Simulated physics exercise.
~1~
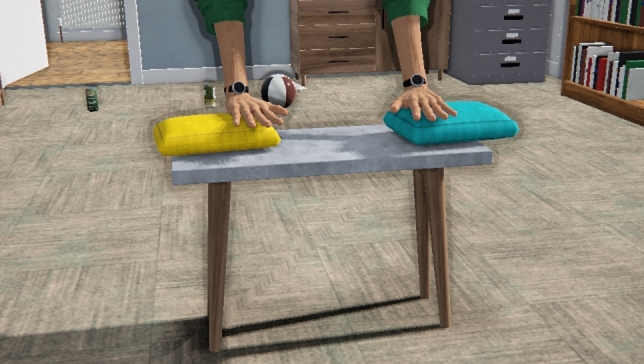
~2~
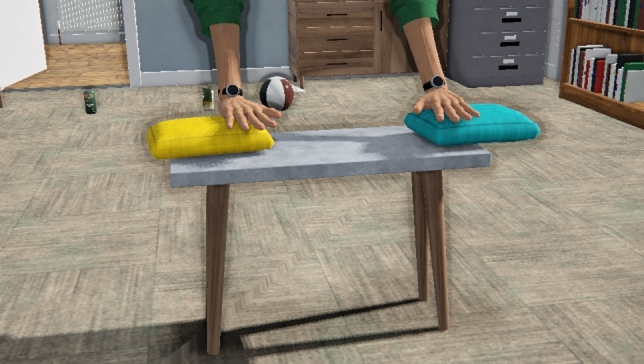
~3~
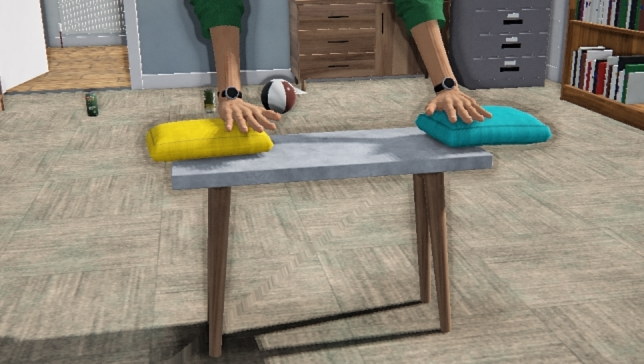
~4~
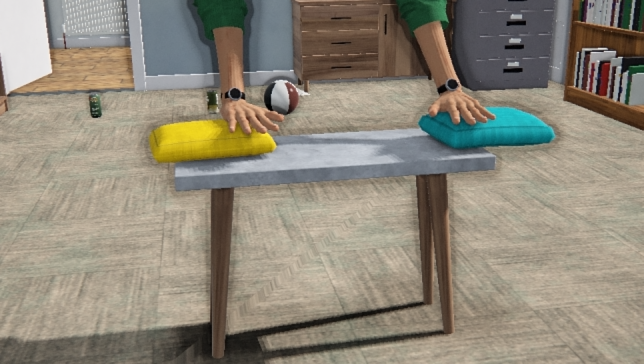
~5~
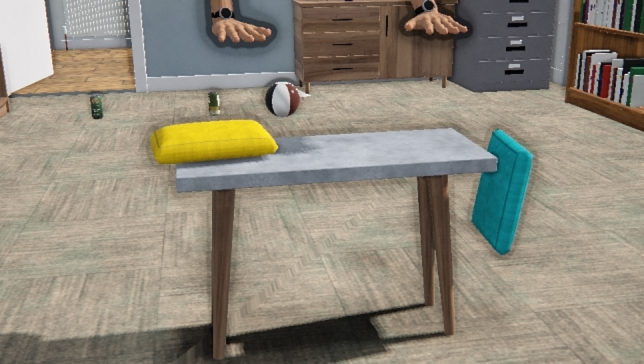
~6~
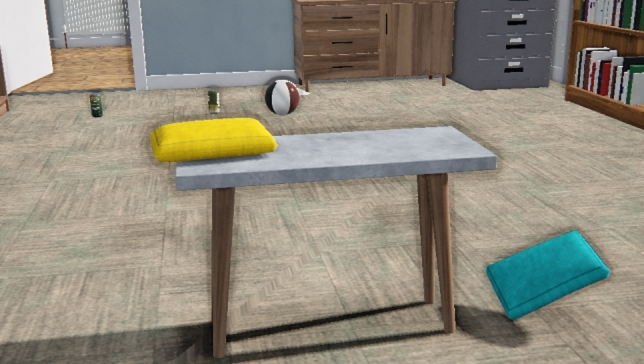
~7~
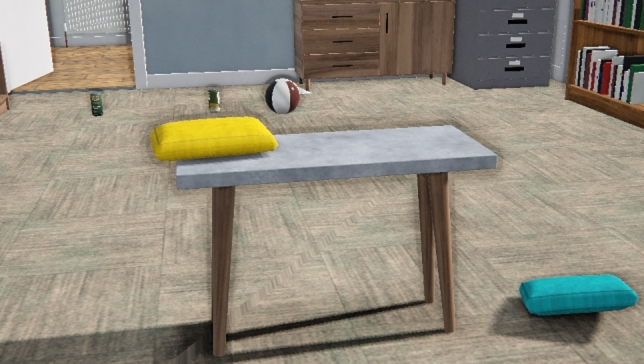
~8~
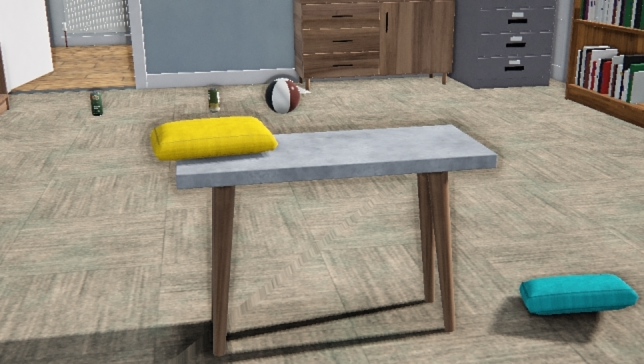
In this clip, two hands rest on a yellow sack and a turquoise sack on a bench, sliding them slightly outward to the left and right. The hands lift away, and the turquoise sack tips off the right end onto the floor while the yellow one stays on top.
